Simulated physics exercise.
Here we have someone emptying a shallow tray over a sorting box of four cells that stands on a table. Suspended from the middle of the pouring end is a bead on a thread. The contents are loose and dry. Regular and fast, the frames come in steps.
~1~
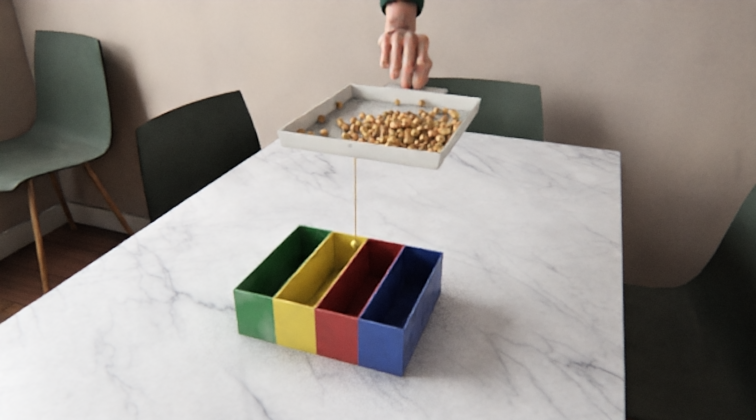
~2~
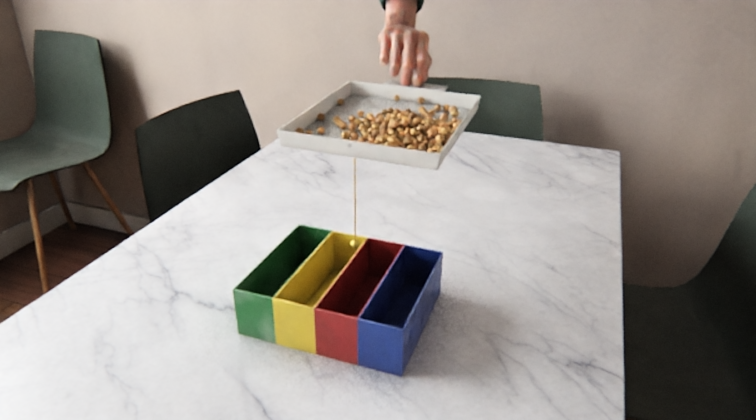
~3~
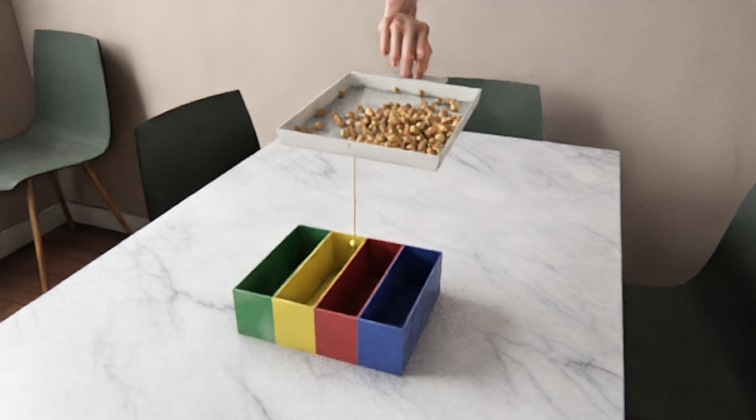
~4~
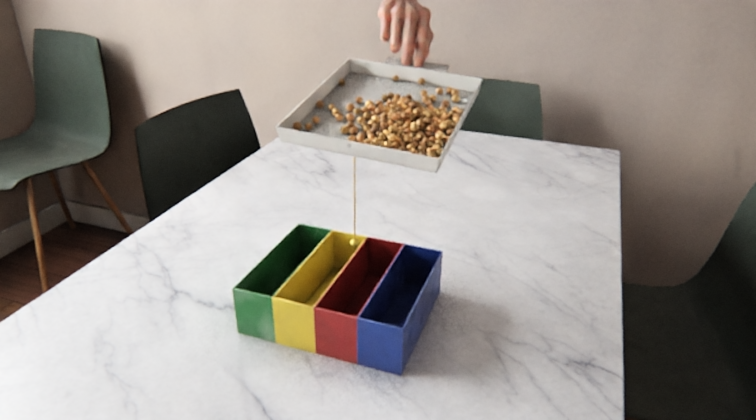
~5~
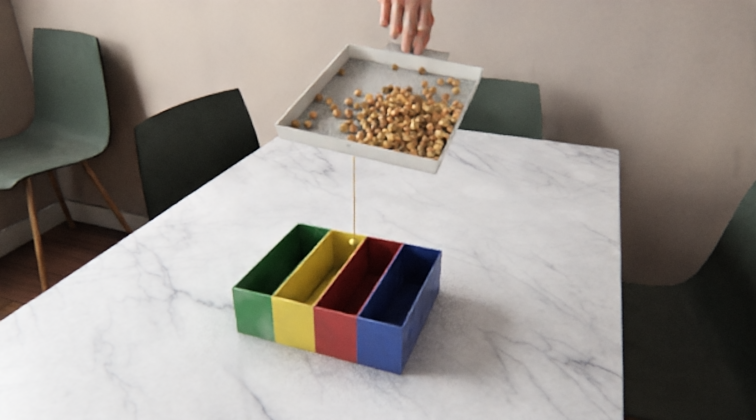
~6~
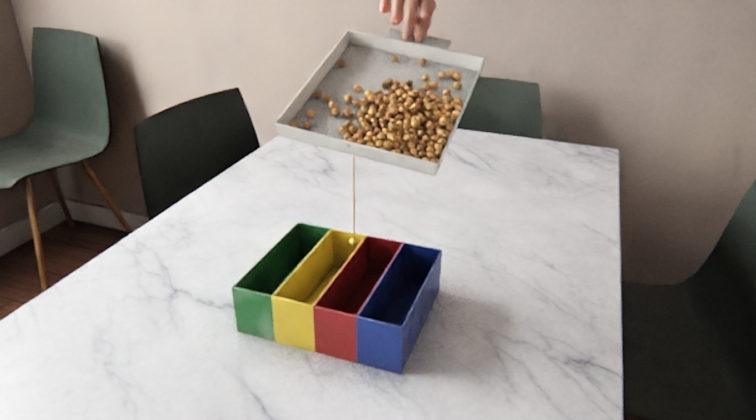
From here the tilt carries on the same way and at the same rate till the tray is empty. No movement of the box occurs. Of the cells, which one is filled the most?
The blue cell is filled the most.
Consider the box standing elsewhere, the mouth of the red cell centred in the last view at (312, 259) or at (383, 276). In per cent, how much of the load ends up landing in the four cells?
First case 0 in a hundred, second case 90 in a hundred.
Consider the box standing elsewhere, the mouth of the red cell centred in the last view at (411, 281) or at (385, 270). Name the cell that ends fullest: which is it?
The first placing favours the red one, while the second favours that blue cell.
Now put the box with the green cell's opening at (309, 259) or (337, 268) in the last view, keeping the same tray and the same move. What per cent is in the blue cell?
Respectively 60 % and 10 %.
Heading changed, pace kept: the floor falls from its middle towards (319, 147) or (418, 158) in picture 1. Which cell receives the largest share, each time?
Try 1 - green; try 2 - the blue one.
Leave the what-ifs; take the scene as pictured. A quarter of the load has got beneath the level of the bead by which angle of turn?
It sits at roughly 90°.
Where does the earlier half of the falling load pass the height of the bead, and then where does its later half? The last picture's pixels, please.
(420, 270) for the early half, (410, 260) for the late half.
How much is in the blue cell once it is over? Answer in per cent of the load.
Around 60 percent.
Soon, tray tipped steeply; nearly all on the tray; a stray few in the blue cell; a stray few falling or outside the box.
A while on, tray tipped past a quarter turn; a small part on the tray; about half in the blue cell; a small part in the red cell; a stray few in the yellow cell; about a third falling or outside the box.
Towards the end, tray tipped past a quarter turn; about half in the blue cell; a small part in the red cell; a stray few in the yellow cell; about a third falling or outside the box.
Finally, tray tipped past a quarter turn; about half in the blue cell; a small part in the red cell; a stray few in the yellow cell; none in the green cell; about a third outside the box.
